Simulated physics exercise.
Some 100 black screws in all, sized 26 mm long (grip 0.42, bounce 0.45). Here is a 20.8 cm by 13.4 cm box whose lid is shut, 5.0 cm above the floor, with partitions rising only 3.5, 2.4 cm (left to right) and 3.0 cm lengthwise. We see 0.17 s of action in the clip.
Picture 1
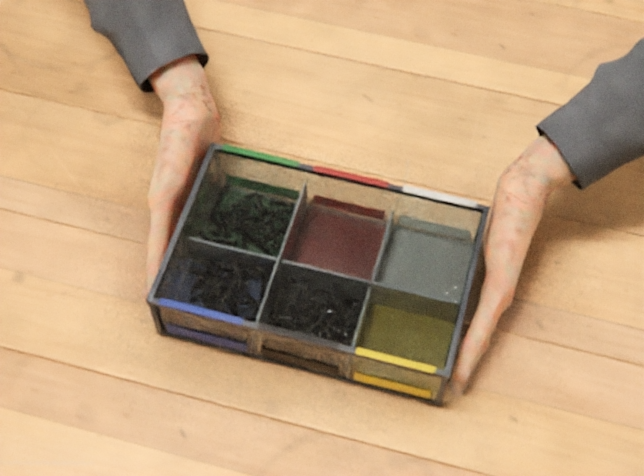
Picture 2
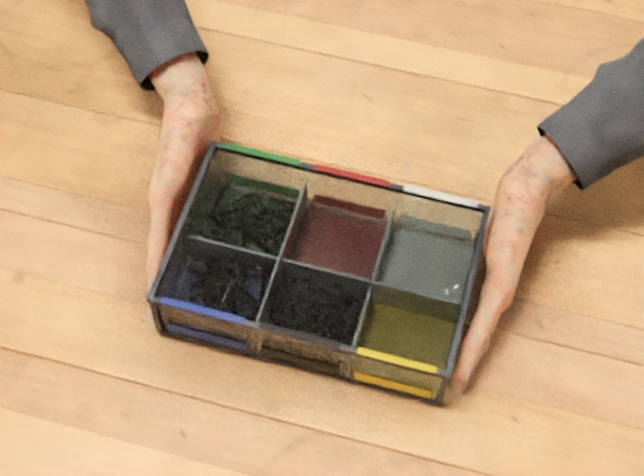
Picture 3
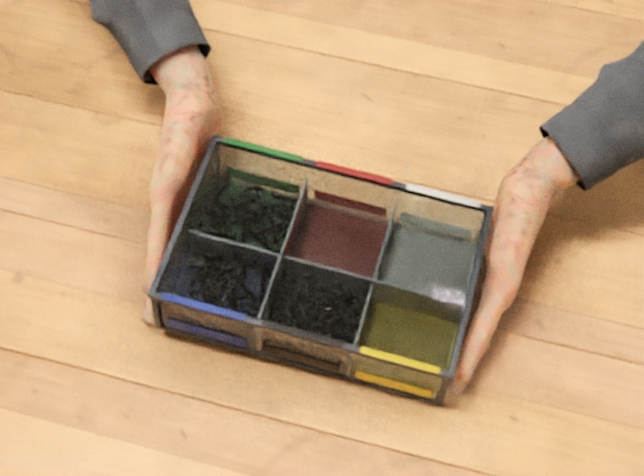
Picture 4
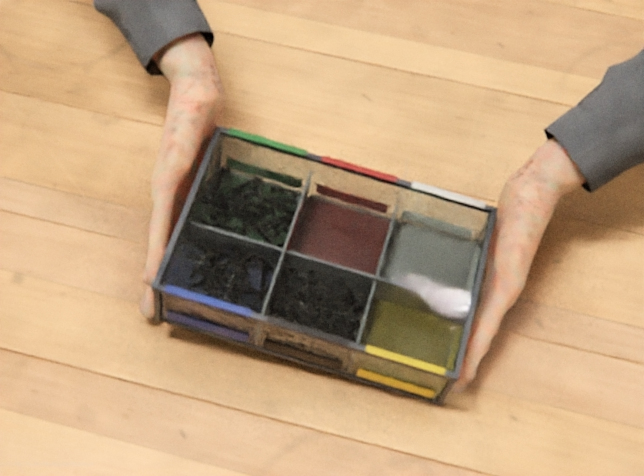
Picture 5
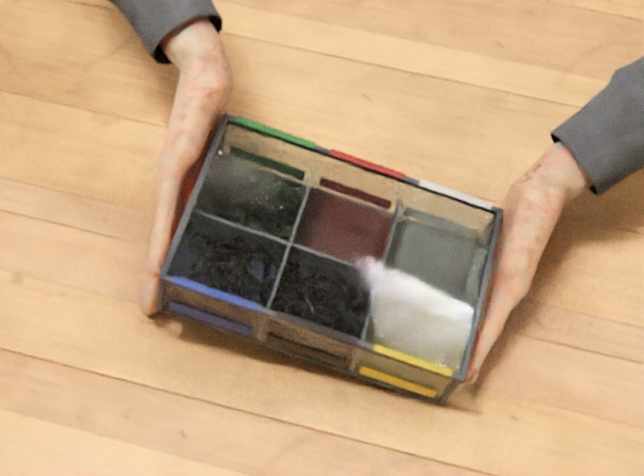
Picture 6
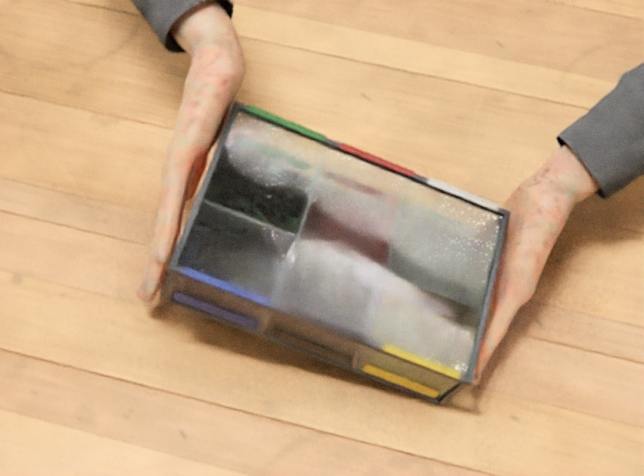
Clear-lidded compartment box of small black screws being tilted by two hands on a wooden surface, white glare spreading across its lid.
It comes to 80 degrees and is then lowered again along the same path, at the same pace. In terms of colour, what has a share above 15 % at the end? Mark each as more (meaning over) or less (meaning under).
Red - less; blue - more; green - more; yellow - more; white - less; black - more.
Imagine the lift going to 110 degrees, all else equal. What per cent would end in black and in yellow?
Result - black 5 percent; yellow 40 percent.
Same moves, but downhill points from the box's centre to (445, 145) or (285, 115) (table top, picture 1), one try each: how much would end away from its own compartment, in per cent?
Near 25 and 25 percent, in that order.
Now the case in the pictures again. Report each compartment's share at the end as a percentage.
The red one ends with 5, blue 25, green 25, yellow 25, white 0 and black 25 per cent.
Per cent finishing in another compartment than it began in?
Result: Roughly 35 %.
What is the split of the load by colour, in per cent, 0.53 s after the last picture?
Red 0; blue 35; green 25; yellow 5; white 0; black 35.
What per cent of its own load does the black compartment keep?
Around 50 percent stays put.
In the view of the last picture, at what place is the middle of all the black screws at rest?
(329, 312).
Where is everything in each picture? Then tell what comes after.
Box tilt 0 degrees, front corners at (154, 299) and (444, 372); blue 35 %, green 25 %, black 40 %, in the first frame.
Box tilt 1 degrees, front corners at (154, 297) and (446, 372), in the second frame.
Box tilt 3 degrees, front corners at (156, 293) and (448, 373), in the third frame.
Box tilt 7 degrees, front corners at (159, 285) and (453, 374), lowest corner right front, in the fourth frame.
Box tilt 11 degrees, front corners at (166, 276) and (460, 376), lowest corner right front, in the fifth frame.
Box tilt 16 degrees, front corners at (176, 267) and (467, 378), lowest corner right front; blue 35 %, green 25 %, black 40 %, in the sixth frame.
Then, 0.53 s after the last picture, tilt 79 degrees; blue 35 %, green 25 %, yellow 5 %, black 35 %.
Then, 0.88 s after the last picture, tilt 34 degrees; red 5 %, blue 25 %, green 25 %, yellow 25 %, black 25 %.
Then, 1.32 s after the last picture, tilt 0 degrees; red 5 %, blue 25 %, green 25 %, yellow 25 %, black 25 %.
In the end, red 5 %, blue 25 %, green 25 %, yellow 25 %, white 0 %, black 25 %.
